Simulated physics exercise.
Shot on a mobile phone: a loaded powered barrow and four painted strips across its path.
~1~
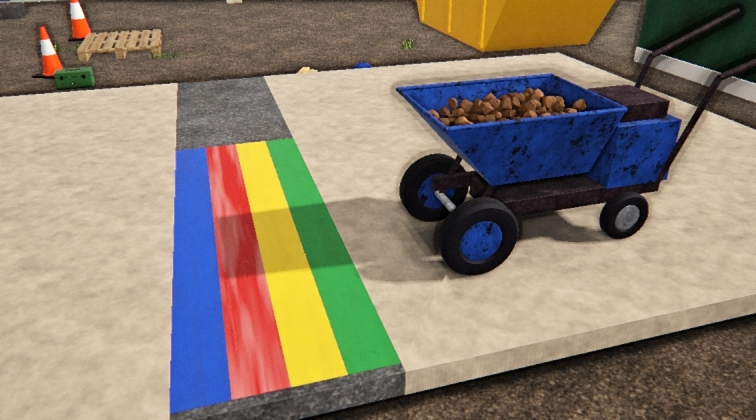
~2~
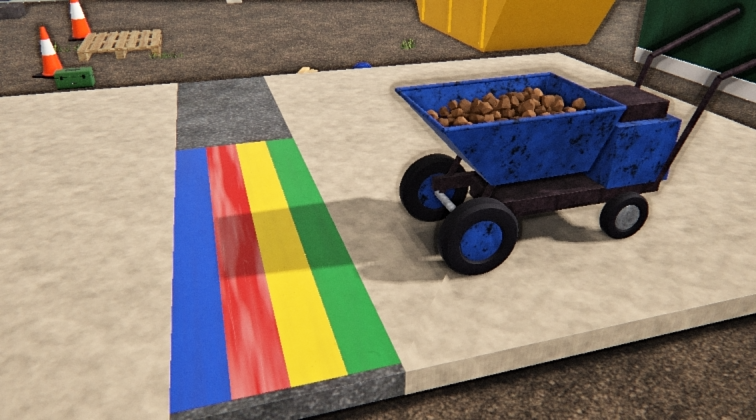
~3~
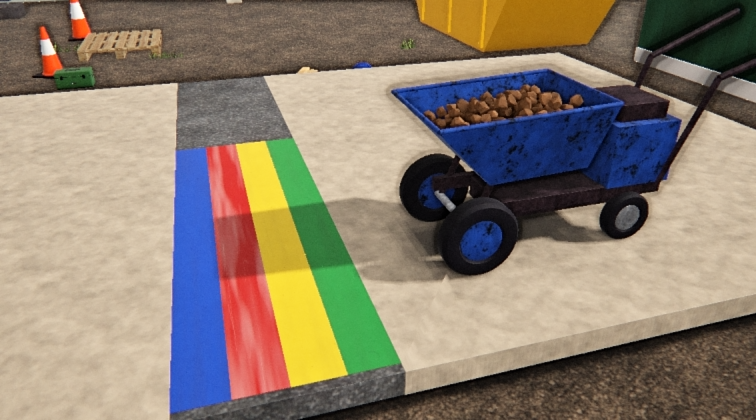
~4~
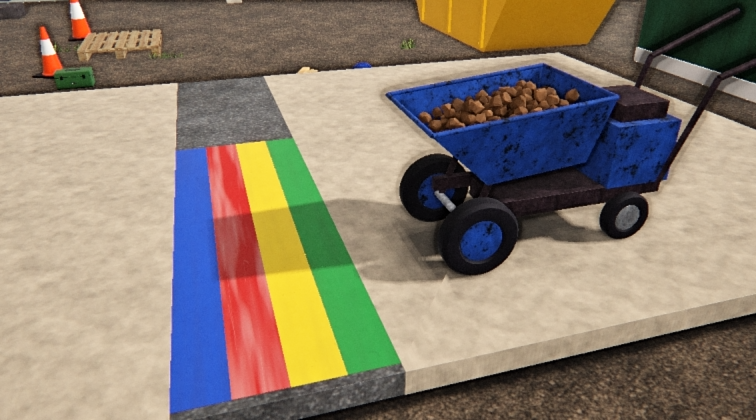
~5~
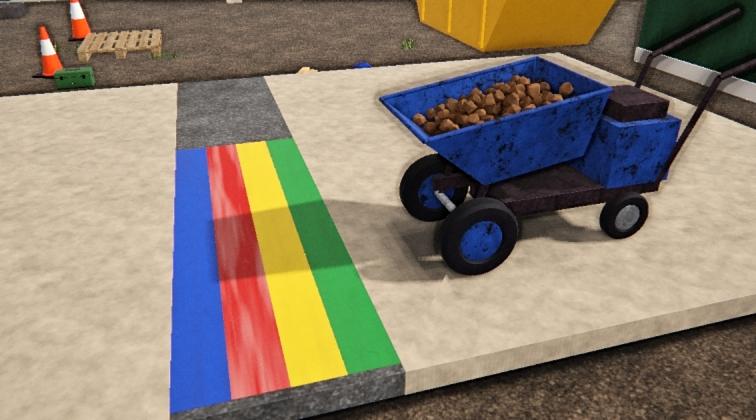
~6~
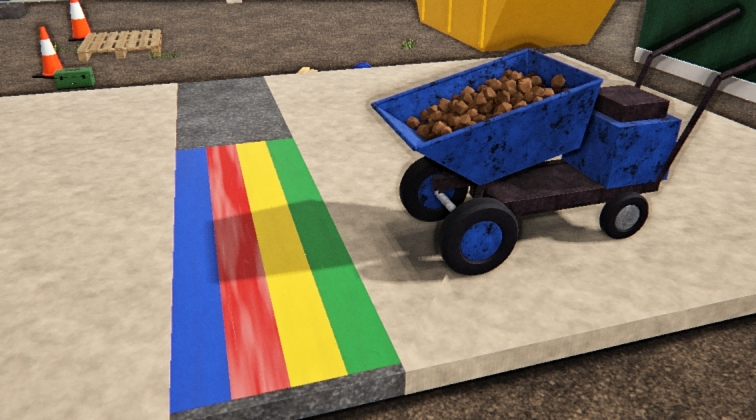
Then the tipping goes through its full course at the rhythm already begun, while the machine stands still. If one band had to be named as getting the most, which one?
I would name yellow.
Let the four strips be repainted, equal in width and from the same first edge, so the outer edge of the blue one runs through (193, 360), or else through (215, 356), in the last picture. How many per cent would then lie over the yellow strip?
About 30 per cent first, then about 20 per cent.
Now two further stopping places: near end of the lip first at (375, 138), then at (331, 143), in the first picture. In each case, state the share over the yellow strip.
Some 10 in a hundred, then some 0 in a hundred.
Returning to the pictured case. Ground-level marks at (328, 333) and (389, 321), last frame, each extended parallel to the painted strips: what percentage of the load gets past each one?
I'd say about 70 and about 90 in a hundred.
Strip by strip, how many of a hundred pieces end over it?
The green strip carries 15 per cent, the yellow strip 30 per cent, the red strip 20 per cent and the blue strip 10 per cent.
Soon after the last picture, skip tipped steeply; all in the skip.
A little later, skip tipped right over; most in the skip; a small part over the green strip; a small part over the yellow strip; a stray few falling.
Later still, skip tipped right over; a small part in the skip; about a quarter over the green strip; about a third over the yellow strip; about a quarter over the red strip; a small part over the blue strip; a stray few off the paint.
At rest, skip tipped right over; a small part in the skip; about a quarter over the green strip; about a third over the yellow strip; about a quarter over the red strip; a small part over the blue strip; a small part off the paint.
